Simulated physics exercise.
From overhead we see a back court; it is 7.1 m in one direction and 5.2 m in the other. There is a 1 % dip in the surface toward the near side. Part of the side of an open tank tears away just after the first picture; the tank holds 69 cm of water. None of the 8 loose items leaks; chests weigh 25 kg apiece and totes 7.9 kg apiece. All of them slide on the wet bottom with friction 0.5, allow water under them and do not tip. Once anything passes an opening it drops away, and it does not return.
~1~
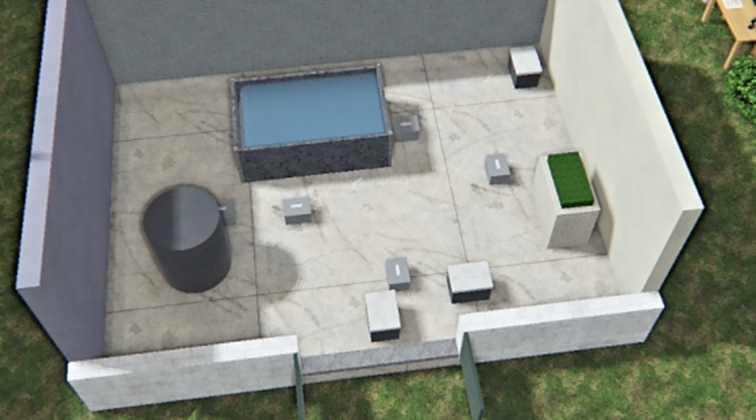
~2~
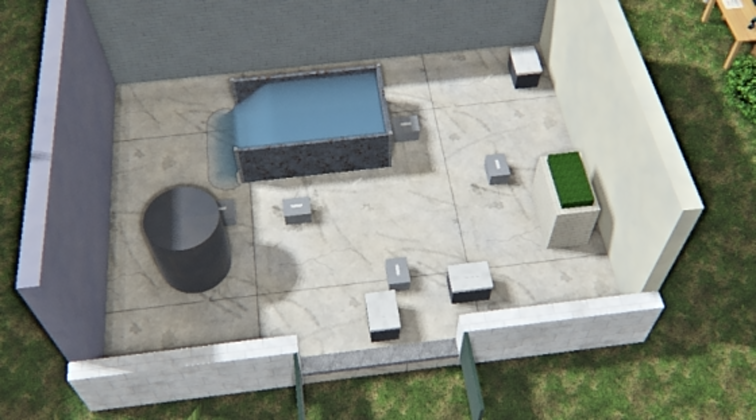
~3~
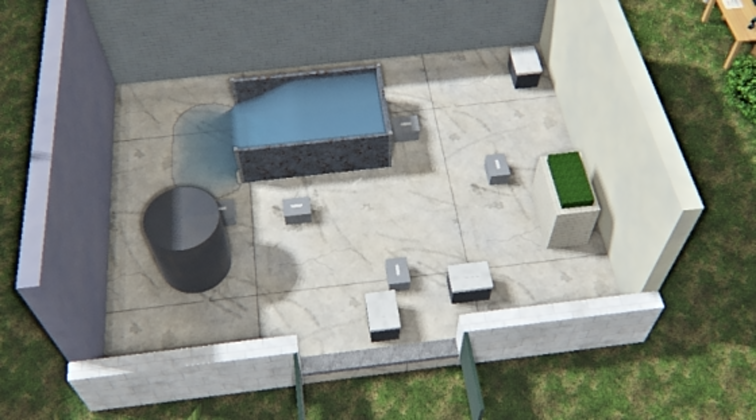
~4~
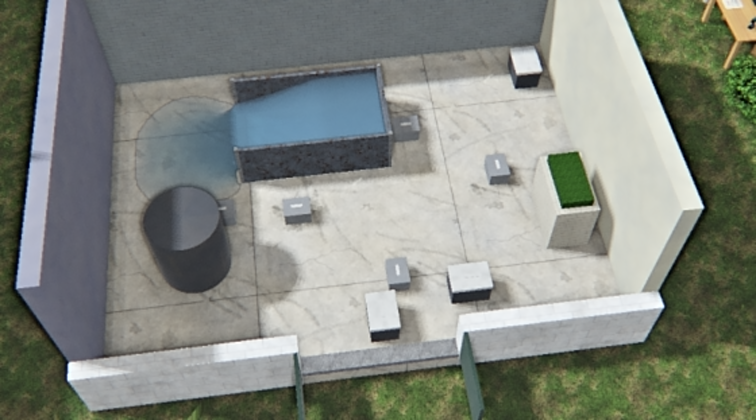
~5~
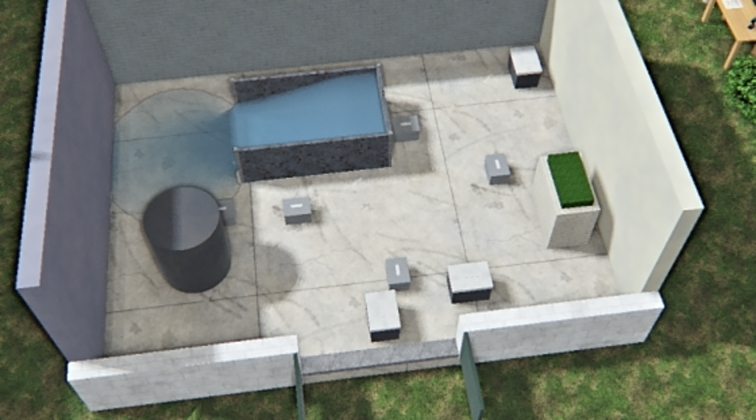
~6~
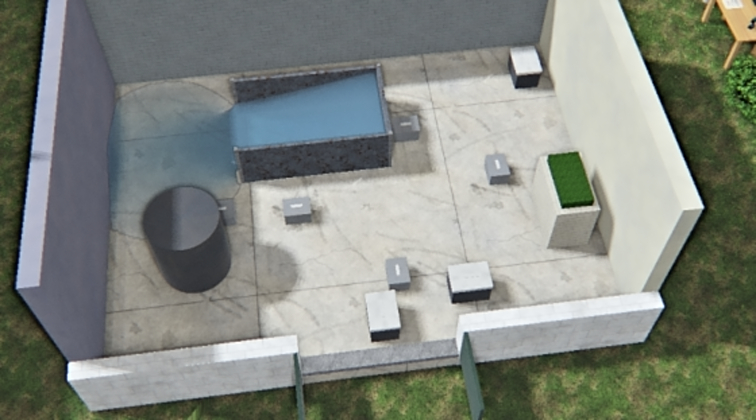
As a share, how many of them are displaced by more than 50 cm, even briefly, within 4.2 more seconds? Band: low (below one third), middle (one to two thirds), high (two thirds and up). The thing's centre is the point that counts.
Low.
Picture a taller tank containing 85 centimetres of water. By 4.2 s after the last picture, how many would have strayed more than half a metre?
So the tally would be 4.
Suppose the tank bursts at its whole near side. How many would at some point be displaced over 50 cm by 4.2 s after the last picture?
That gives 5 of them.
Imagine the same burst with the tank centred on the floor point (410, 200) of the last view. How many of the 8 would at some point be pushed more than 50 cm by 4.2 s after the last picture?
So the tally would be 2.
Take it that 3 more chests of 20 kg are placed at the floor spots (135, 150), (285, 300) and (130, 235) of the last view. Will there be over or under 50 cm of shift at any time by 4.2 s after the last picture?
Beyond it, beyond it, beyond it.
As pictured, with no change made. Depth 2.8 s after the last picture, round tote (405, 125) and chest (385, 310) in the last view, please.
Around 0 cm and 4 cm.
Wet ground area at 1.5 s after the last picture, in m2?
My estimate is roughly 11.0 m2.
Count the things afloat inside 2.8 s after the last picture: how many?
At that instant the tally stands at 0.
Then, 0.4 s after the last picture 0 of 8 are over 50 cm from their spots; 0 afloat.
Then, 1.5 s after the last picture 0 of 8 are over 50 cm from their spots; 0 afloat.
Then, 2.8 s after the last picture 0 of 8 are over 50 cm from their spots; 0 afloat.
Then, 4.2 s after the last picture 1 of 8 are over 50 cm from their spots, and 1 have been at some point; 0 afloat.
